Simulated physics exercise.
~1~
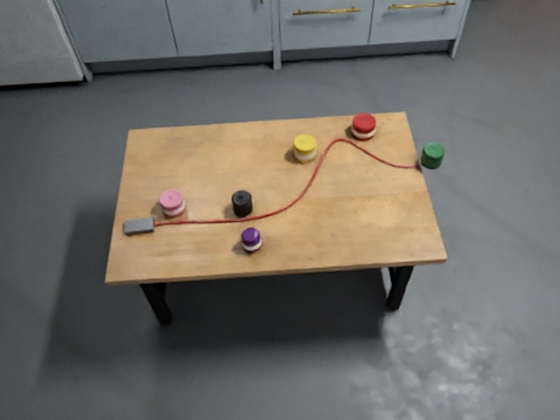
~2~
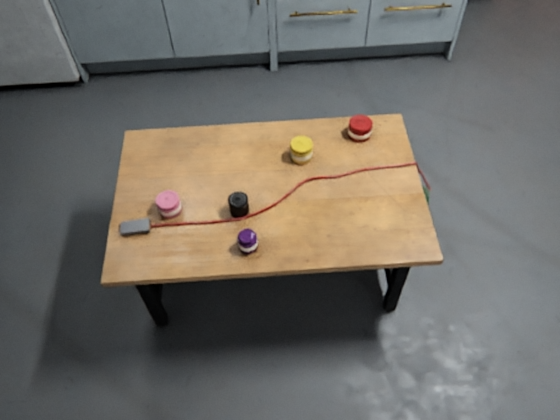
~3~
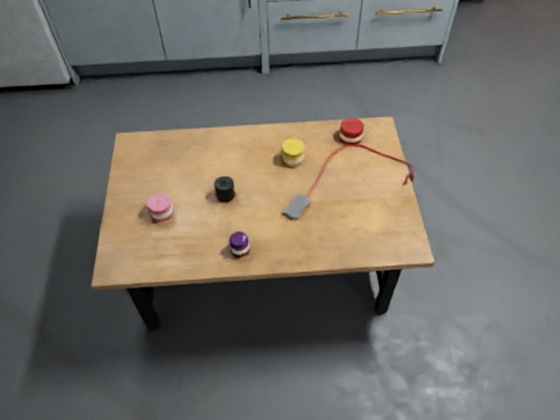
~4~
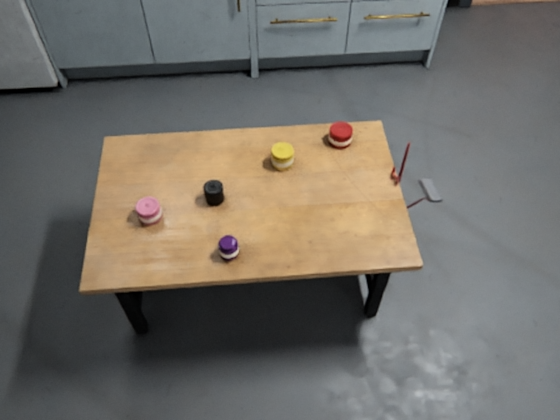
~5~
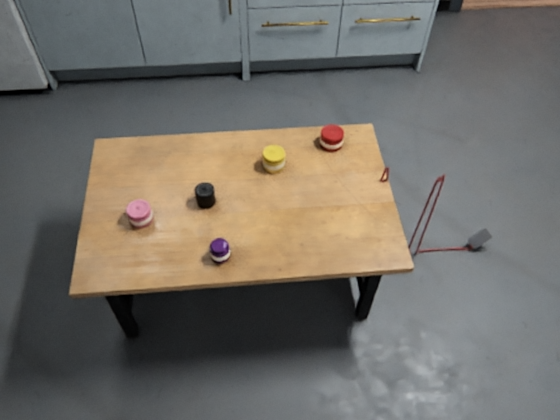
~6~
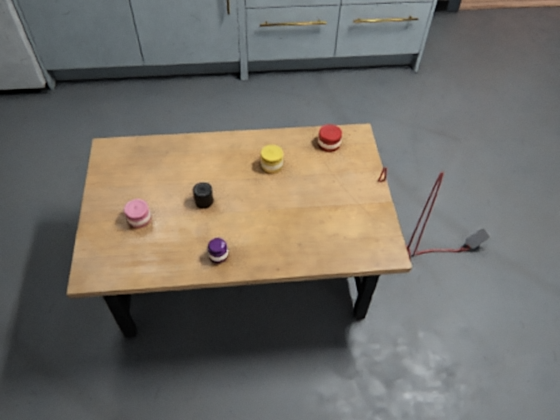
Wooden table with a green object dropping off the right edge, its red cable dragging a grey phone over after it.
